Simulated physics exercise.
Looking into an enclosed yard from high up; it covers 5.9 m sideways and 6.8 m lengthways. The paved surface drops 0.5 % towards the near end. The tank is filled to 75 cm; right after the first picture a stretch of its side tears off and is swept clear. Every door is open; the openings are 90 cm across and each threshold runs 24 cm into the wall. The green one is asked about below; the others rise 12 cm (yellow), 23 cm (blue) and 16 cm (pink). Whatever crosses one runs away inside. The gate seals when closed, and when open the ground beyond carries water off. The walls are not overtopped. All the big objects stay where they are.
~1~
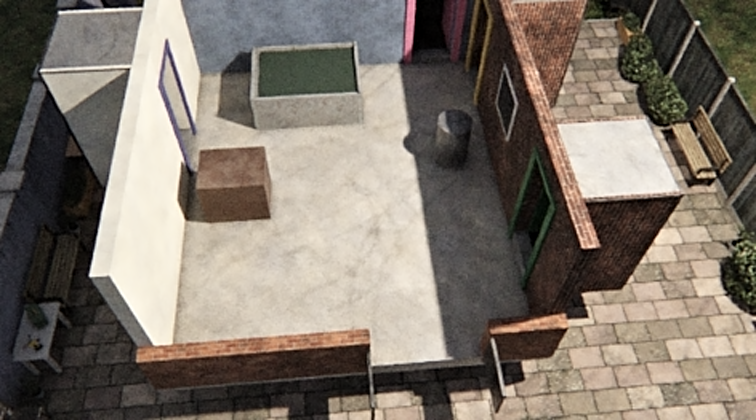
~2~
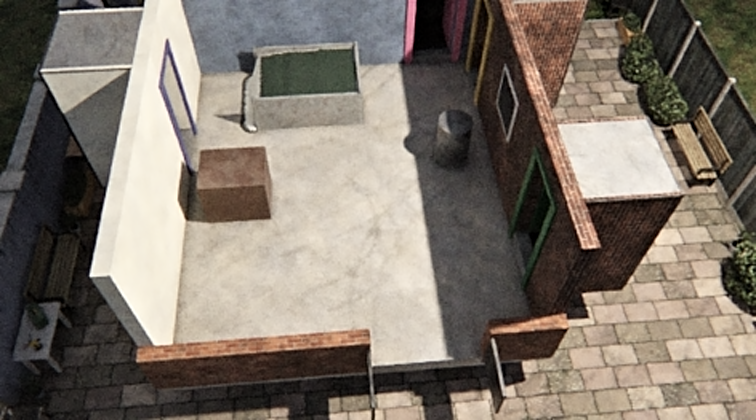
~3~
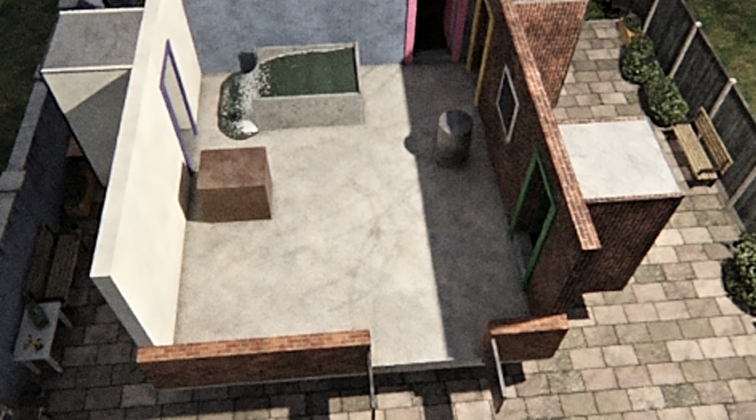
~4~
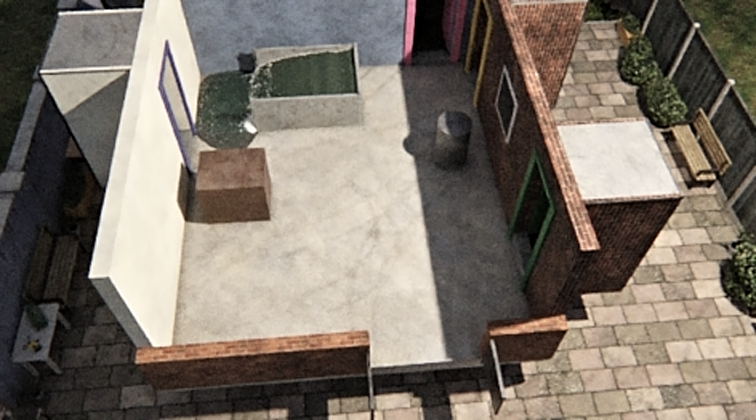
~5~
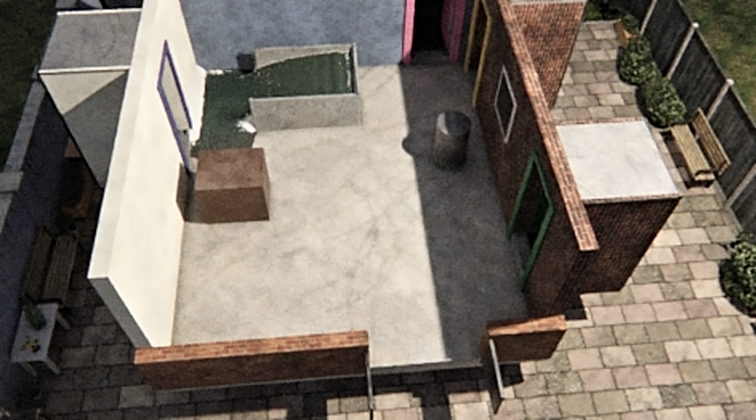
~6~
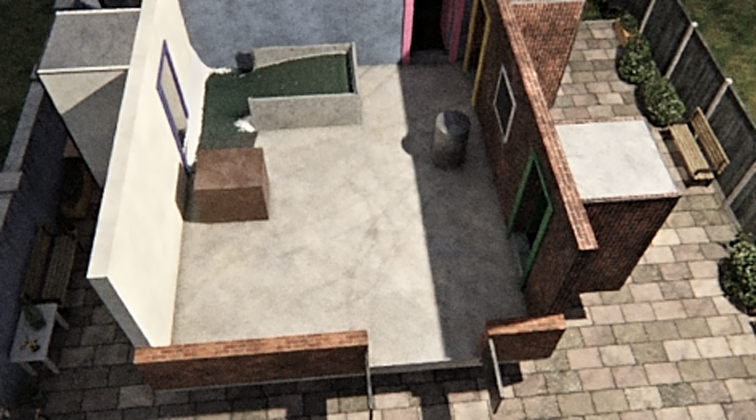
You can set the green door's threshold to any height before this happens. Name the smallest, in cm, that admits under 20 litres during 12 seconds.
About 7 cm.
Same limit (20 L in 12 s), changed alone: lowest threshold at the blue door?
About 25 cm at blue.
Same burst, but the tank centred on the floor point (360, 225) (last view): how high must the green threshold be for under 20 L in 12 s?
About 10.5 cm.
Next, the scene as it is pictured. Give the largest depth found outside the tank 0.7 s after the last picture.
Up to some 56 cm.
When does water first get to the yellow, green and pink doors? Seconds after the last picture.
Yellow 2.4 s, green 4.5 s, pink 1.8 s.
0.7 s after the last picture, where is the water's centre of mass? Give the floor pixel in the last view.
At about (260, 107).
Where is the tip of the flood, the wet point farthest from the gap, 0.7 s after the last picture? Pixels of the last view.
At about (180, 253).
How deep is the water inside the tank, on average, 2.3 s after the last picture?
Roughly 19 cm on average.
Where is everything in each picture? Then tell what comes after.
The first frame shows the tank at (306, 73) is whole and still, 75 cm deep; the green door at (529, 228) is dry.
In the second frame, the gap is at (259, 92), the front 0.3 m out at (246, 127); the back of the tank holds 75 cm.
In the third frame, the front is at (221, 116), 0.8 m from the gap at (260, 95); 1.3 m2 of floor is wet, 75 cm left at the back.
In the fourth frame, water pours out at (259, 97) and has run 1.3 m, to (195, 125); about 10 cm deep outside, 73 cm at the back.
In the fifth frame, the gap is at (258, 97), the front 1.4 m out at (191, 153); the back of the tank holds 65 cm.
In the sixth frame, the gap is at (257, 97), the front 1.6 m out at (189, 169); the back of the tank holds 64 cm; the green door at (526, 229), 6.3 m from the gap, is still 5.6 m from the nearest water.
Then, 0.7 s after the last picture water covers 10 % of the floor, deepest (56 cm) near (198, 78); it has not reached the green door.
Then, 2.3 s after the last picture water covers 40 % of the floor, deepest (34 cm) near (216, 179); it has not reached the green door.
Then, 11.3 s after the last picture water covers 95 % of the floor, deepest (8 cm) near (340, 355); 6 cm at the green door, 0 litres in over its 27 cm threshold.
At the green door as built, the water peaked near 12 cm, 6.3 s after the last picture.
Run again over the same 12 s with other heights there, 28 litres in over 6 cm, 12 litres over 8 cm. The limit of 20 litres is kept from about 7 cm up.
